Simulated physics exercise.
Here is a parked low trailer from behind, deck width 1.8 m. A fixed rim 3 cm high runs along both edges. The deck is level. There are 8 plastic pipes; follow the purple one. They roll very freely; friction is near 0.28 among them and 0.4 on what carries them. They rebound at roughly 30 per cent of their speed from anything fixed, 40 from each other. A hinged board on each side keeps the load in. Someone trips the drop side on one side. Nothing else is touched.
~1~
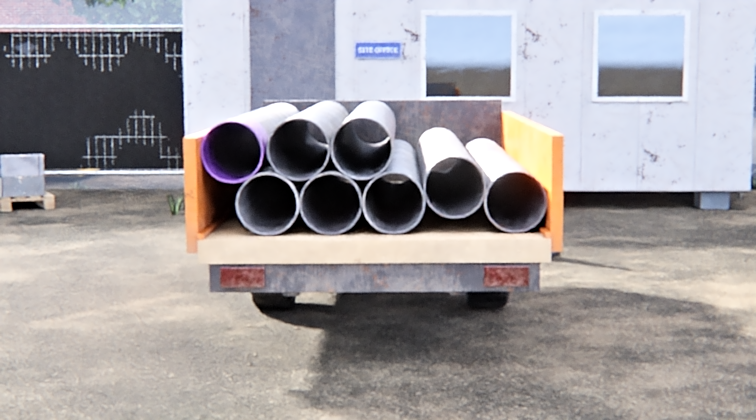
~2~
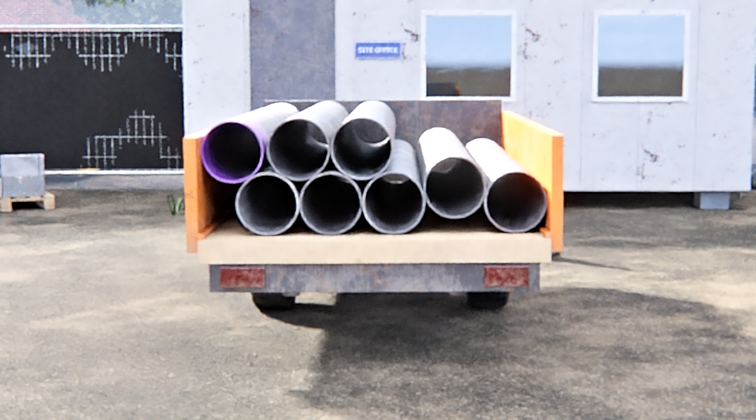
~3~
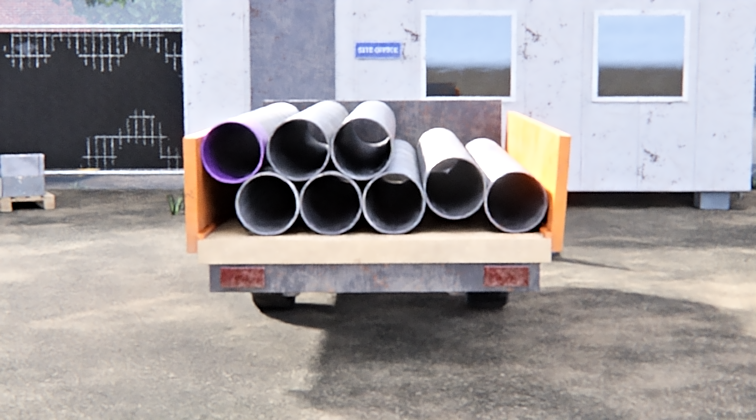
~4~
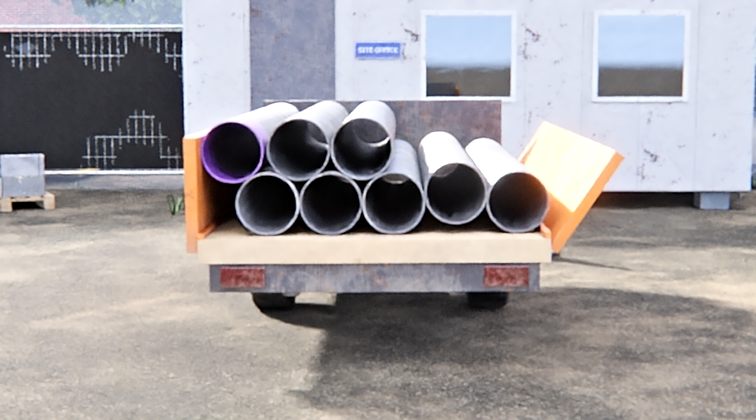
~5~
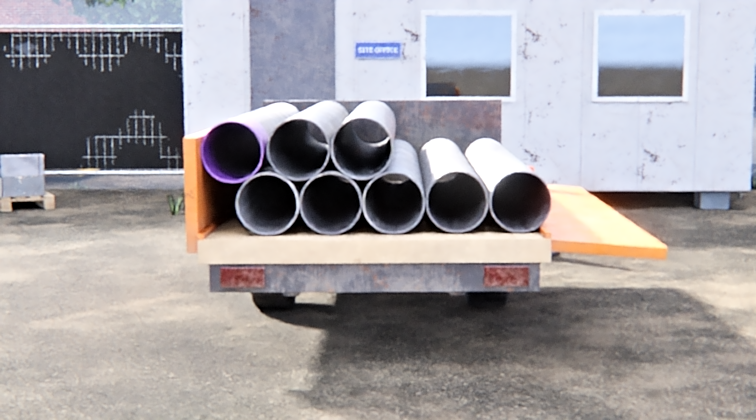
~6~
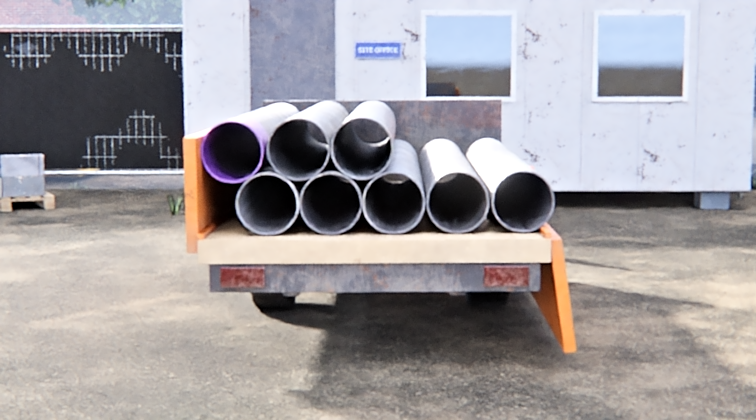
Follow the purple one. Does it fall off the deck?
The purple one is still aboard.
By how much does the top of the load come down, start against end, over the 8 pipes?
Some 0 cm lower.
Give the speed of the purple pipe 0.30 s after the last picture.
Roughly 0.0 m/s.
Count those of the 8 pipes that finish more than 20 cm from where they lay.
In all, 0.
Then, 0.3 s past the sixth picture, purple is up on others, 15 cm from the left edge; 0 off so far.
Finally (0.7 s after the last picture), purple is up on others, 15 cm from the left edge; 0 off so far.
